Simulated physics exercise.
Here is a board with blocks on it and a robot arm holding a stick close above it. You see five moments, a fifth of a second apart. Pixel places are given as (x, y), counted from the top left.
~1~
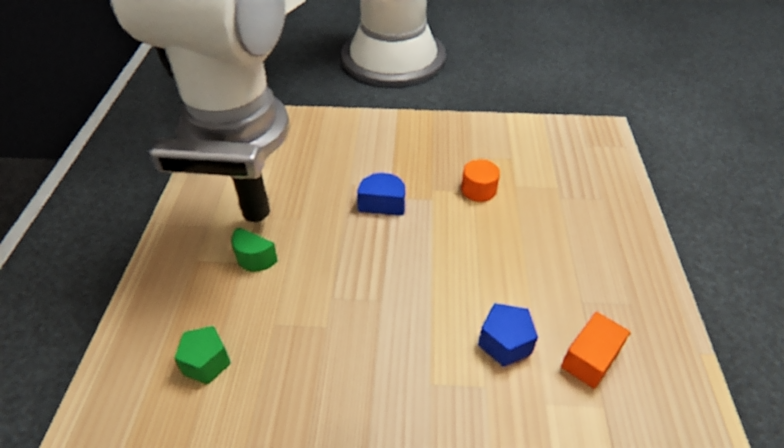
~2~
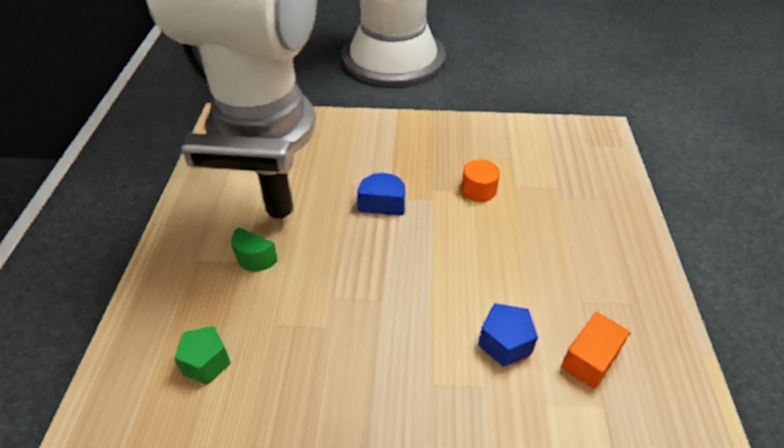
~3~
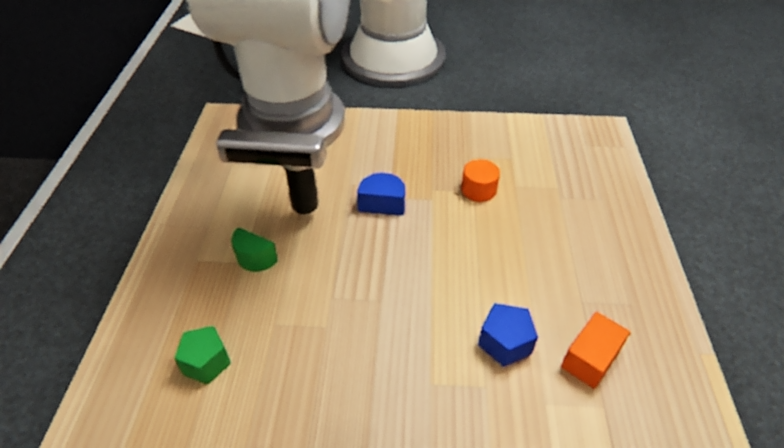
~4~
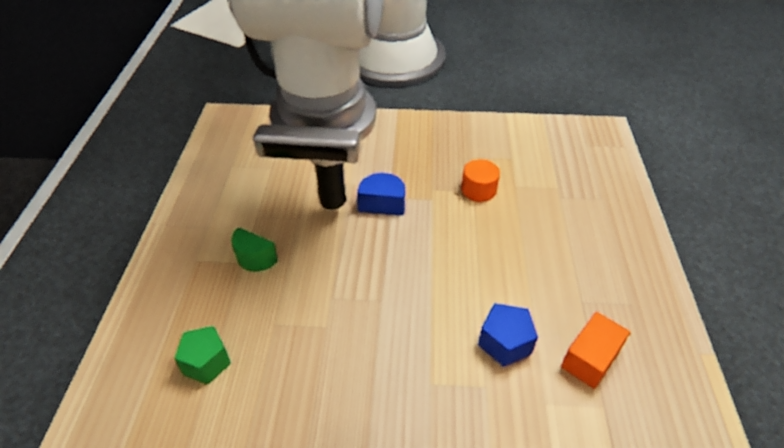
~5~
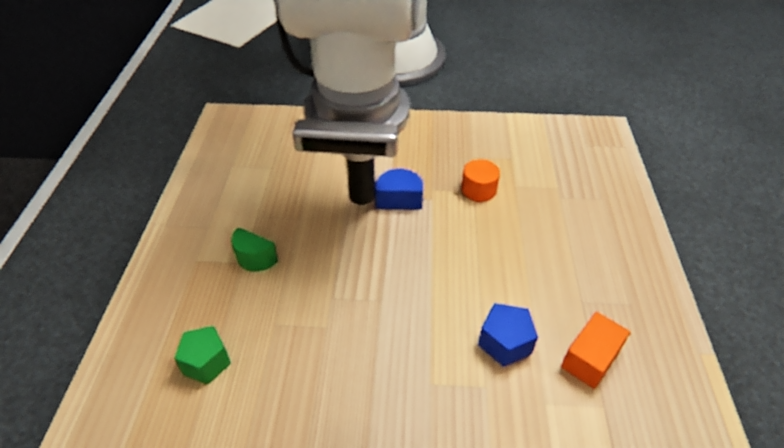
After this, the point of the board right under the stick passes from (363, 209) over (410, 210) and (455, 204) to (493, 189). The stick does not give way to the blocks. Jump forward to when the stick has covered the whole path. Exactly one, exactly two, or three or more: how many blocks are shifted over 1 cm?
My prediction: Two blocks.
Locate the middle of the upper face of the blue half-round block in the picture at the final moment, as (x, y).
If I read the scene right, the answer is (451, 158).
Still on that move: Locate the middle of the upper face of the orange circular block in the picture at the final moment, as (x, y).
The orange circular block ends near (512, 154).
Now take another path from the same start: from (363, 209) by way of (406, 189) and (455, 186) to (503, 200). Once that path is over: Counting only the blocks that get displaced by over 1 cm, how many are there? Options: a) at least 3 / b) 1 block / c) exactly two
The correct letter is c.
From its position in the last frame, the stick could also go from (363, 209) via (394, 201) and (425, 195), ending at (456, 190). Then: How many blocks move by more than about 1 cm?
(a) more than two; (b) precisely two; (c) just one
Answer: B.
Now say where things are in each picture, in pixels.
Stick tip (257, 213); block tops, blue half-round block (382, 184); orange circular block (482, 170), in the first picture.
Stick (280, 210); blocks unchanged, in the second picture.
Stick (305, 206); blocks unchanged, in the third picture.
Stick (333, 201); blocks unchanged, in the fourth picture.
Stick (362, 197); blue half-round block (400, 180); orange circular block (482, 170), in the fifth picture.
The first path, step by step. One third of the way, stick (411, 198); blue half-round block (433, 171), turned 50° anticlockwise.
Two thirds of the way, stick (457, 192); blue half-round block (450, 161), turned 110° anticlockwise; orange circular block (489, 168).
At the end, stick (495, 177); blue half-round block (451, 158), turned 120° anticlockwise; orange circular block (512, 154).
